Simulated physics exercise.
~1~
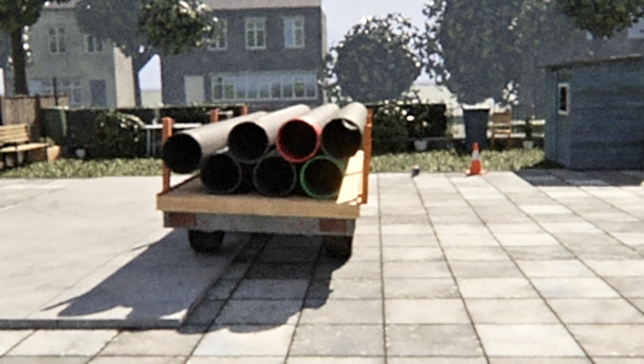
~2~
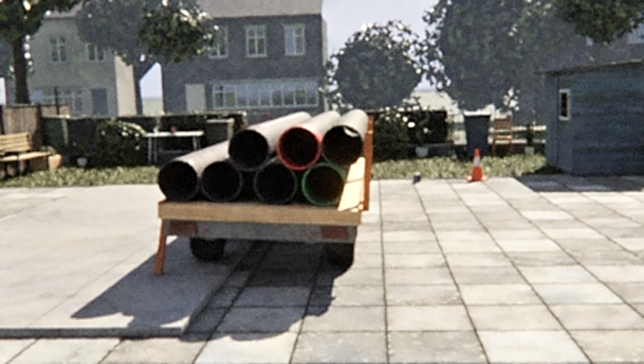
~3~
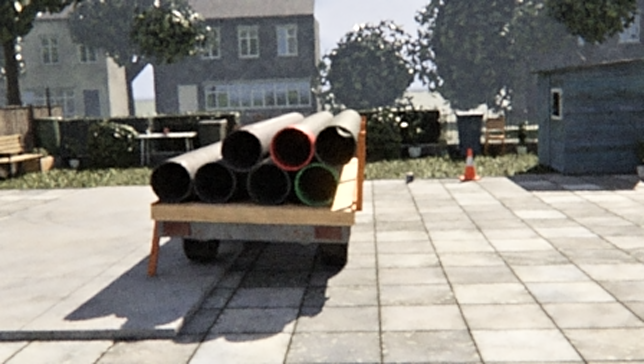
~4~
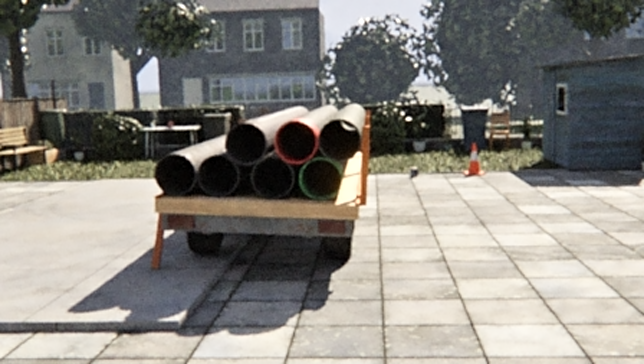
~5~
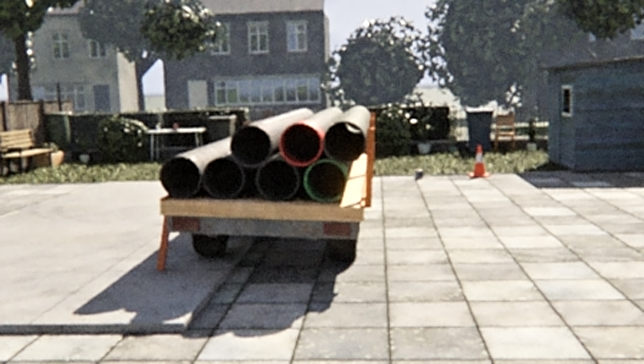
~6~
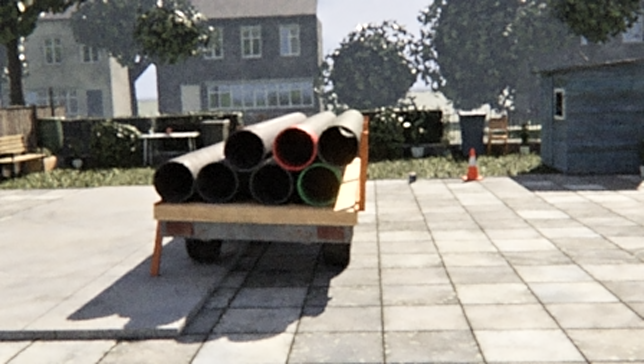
At the start, a low trailer stands on a paved yard, seen from behind, with dark hollow pipes stacked between orange posts, a red-ended one in the upper row and a green-ended one below. The posts on the left then swing down and hang beneath the deck edge. The leftmost upper pipe drops to deck level, coming to lie at the left end of the bottom row. The other pipes hold their places while the view sways slightly. At the end, every pipe is still aboard, with red resting on others and green on the deck toward the right.
